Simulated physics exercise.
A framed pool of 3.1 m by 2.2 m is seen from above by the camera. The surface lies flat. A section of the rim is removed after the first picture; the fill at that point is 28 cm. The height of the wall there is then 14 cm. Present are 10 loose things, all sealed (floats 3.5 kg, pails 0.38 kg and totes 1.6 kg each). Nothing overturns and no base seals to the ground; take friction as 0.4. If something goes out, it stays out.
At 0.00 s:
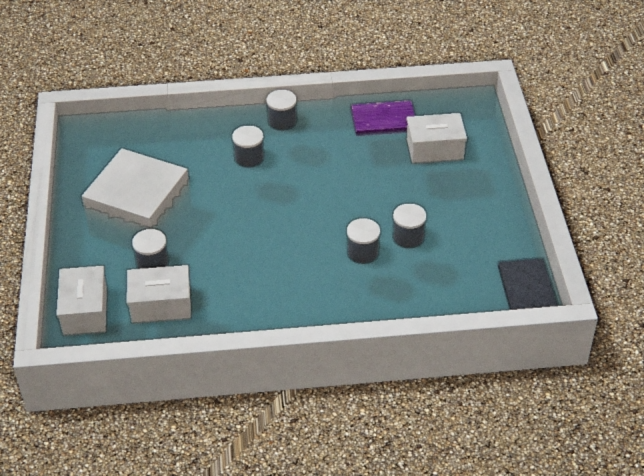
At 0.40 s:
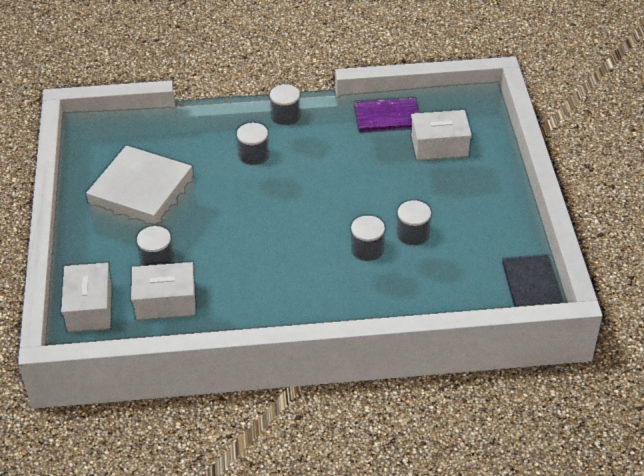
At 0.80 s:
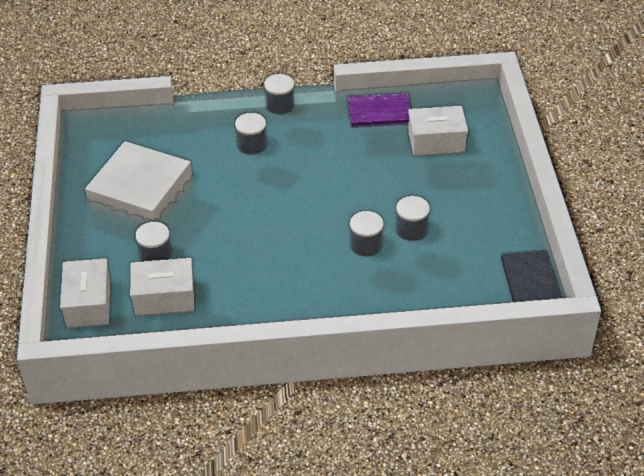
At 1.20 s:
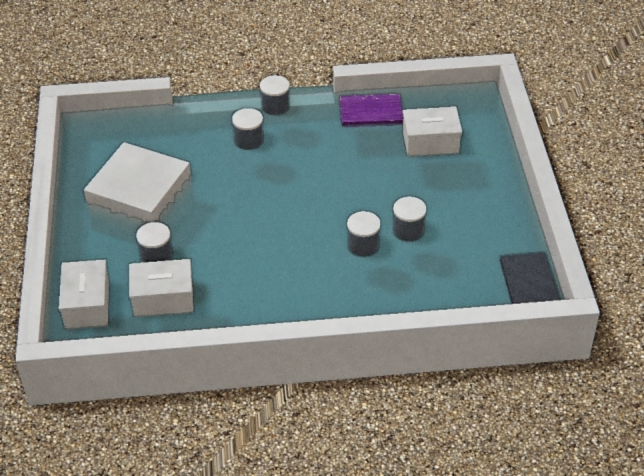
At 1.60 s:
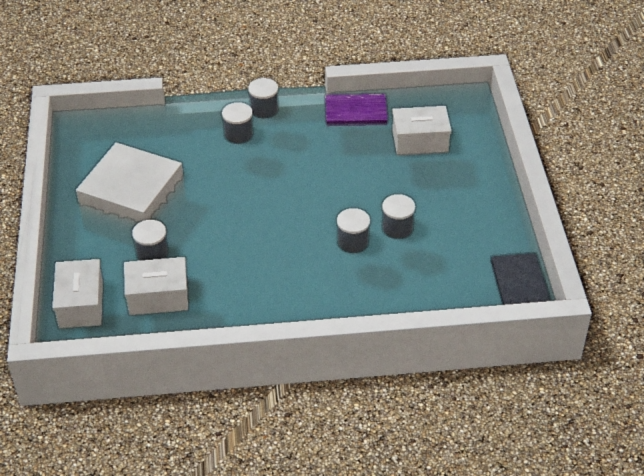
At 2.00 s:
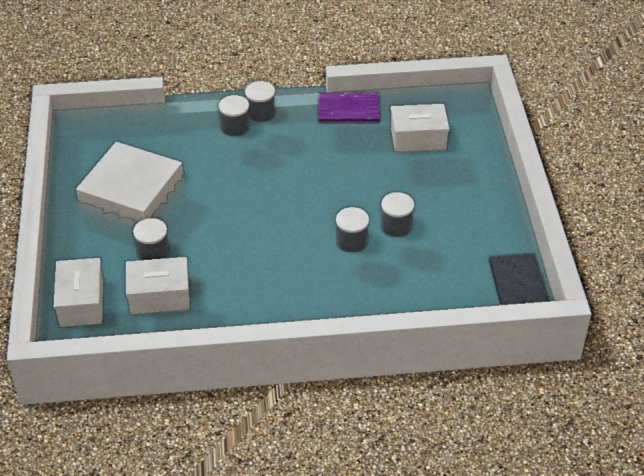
A framed pool loses part of its back rim, and a purple float drifts left.
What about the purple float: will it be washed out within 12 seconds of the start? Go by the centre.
It breaks free.
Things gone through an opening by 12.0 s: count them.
I count 1 by that time.
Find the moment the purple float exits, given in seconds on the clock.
At roughly 4.0 seconds.
After 2.8 s the purple float is near (332, 103), 0.3 m from its start, afloat; 0 of 10 are out; 10 afloat.
After 5.4 s the purple float has gone out; 1 of 10 are out; 9 afloat.
After 8.0 s the purple float has gone out; 1 of 10 are out; 9 afloat.
After 12.0 s the purple float has gone out; 1 of 10 are out; 9 afloat.
